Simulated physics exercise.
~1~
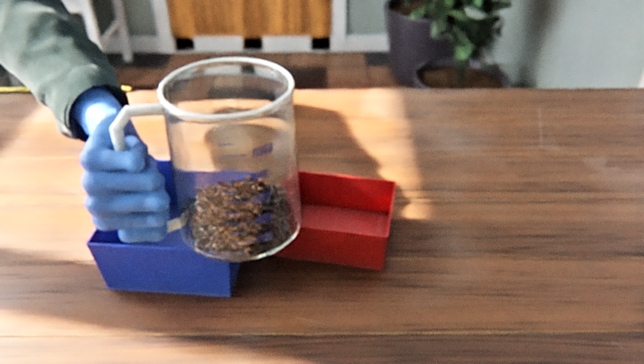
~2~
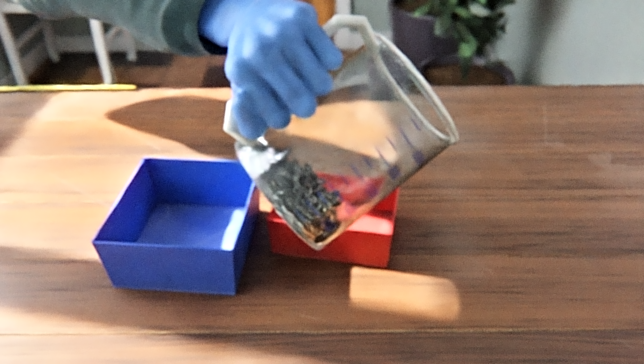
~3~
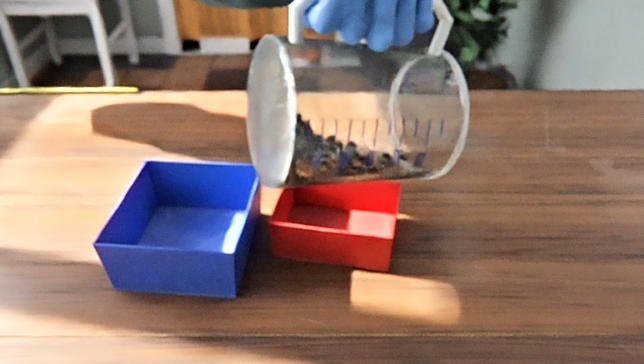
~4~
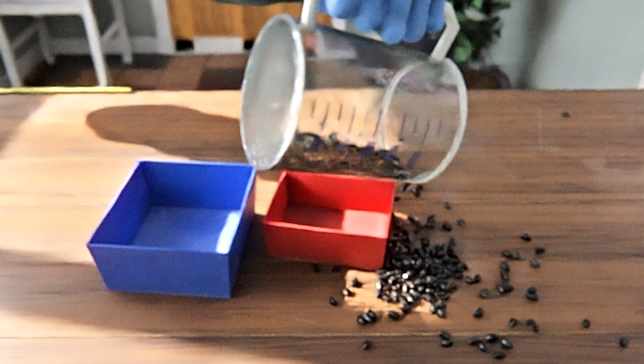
Blue-gloved hand tilting a clear jug of dark beans above red and blue tins, spilling many onto the wooden table beside them.
